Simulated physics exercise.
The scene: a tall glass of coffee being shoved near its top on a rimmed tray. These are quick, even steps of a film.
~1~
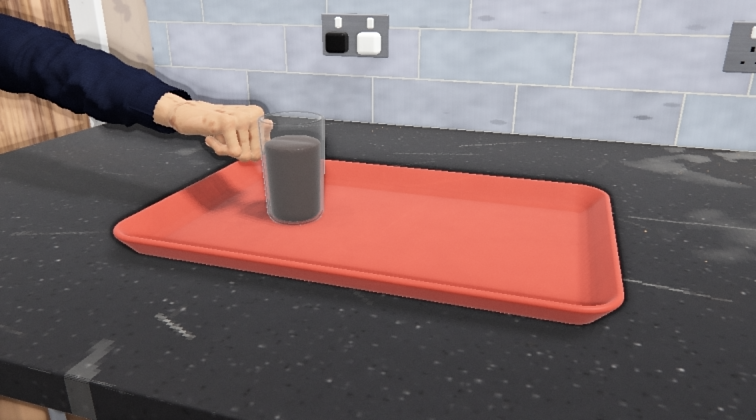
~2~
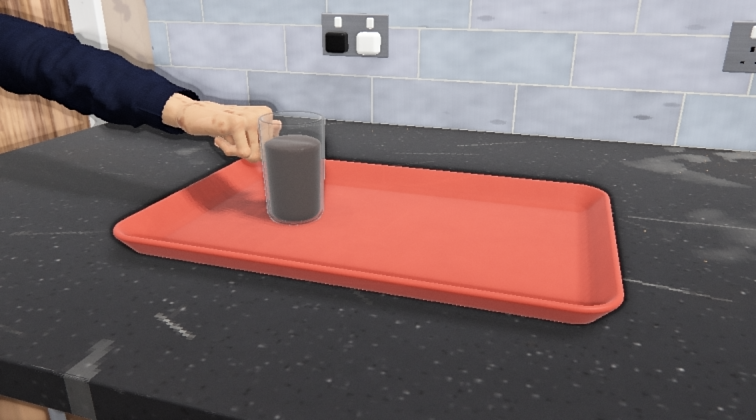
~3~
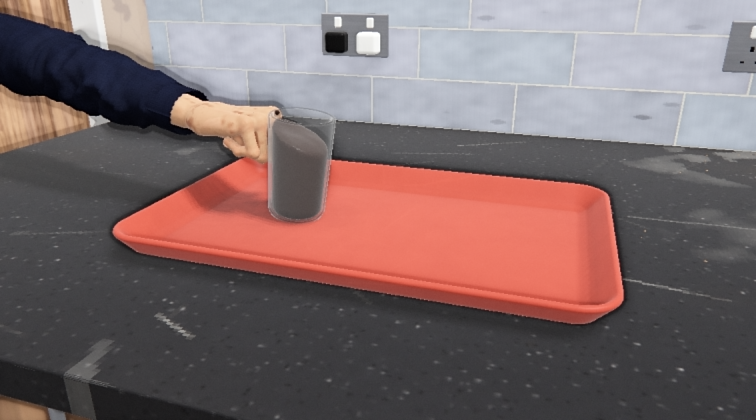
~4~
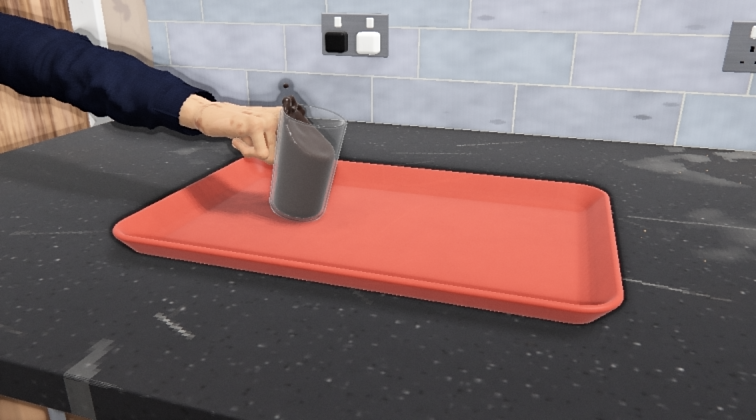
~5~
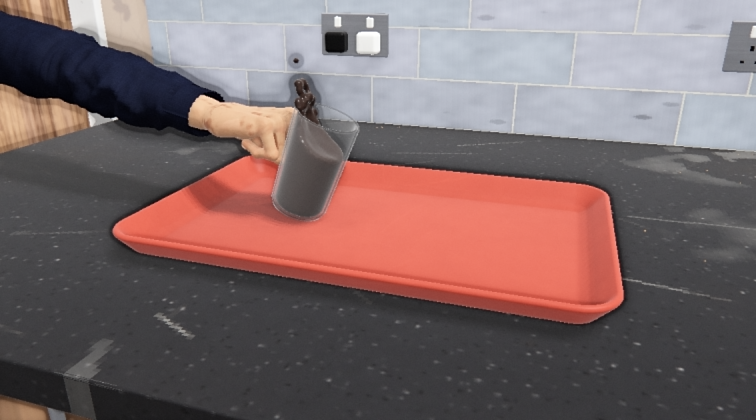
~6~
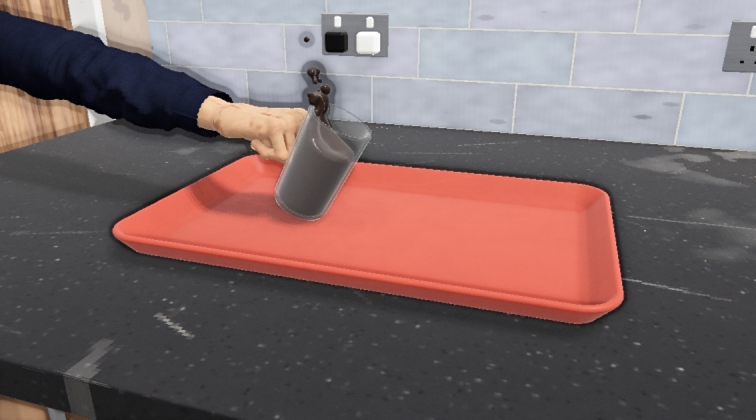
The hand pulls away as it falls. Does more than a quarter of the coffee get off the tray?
In the end more than a quarter leaves the tray.
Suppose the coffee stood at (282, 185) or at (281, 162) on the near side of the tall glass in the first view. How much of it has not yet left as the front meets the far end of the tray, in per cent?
The first gives 60 %, the second 55 %.
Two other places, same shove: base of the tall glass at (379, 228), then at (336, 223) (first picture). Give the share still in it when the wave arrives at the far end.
The first gives 70 %, the second 55 %.
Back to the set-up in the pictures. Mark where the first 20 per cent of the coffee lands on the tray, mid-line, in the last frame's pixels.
At about (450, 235).
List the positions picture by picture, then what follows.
In the first frame, it leans 0°; its right rim is at (320, 122); the coffee meets the walls at (270, 139) and (320, 144); the tray's far rim is at (612, 238); the tray is clear ahead.
In the second frame, it leans 0°; its right rim is at (320, 122); the coffee meets the walls at (270, 139) and (320, 143).
In the third frame, it leans 7°; its right rim is at (331, 124); the coffee meets the walls at (278, 111) and (321, 144).
In the fourth frame, it leans 13°; its right rim is at (342, 127); the coffee meets the walls at (288, 120) and (333, 150); 1 per cent is over the edge.
In the fifth frame, it leans 21°; its right rim is at (355, 132); the coffee meets the walls at (293, 140) and (343, 156); 2 per cent is over the edge.
In the sixth frame, it leans 28°; its right rim is at (367, 139); the coffee meets the walls at (297, 147) and (354, 154); 3 per cent is over the edge.
A moment on, the tall glass lies on its side and 92 per cent is in the glass, 3 on the tray and 5 above or beyond its rim.
Next, the tall glass lies on its side and 46 per cent is in the glass, 51 on the tray and 2 above or beyond its rim.
Then the tall glass lies on its side and 26 per cent is in the glass, 56 on the tray and 19 above or beyond its rim.
Later the tall glass lies on its side and 14 per cent is in the glass, 54 on the tray and 33 above or beyond its rim.
In the end 68 per cent is held by tray and glass, 32 is off the tray.
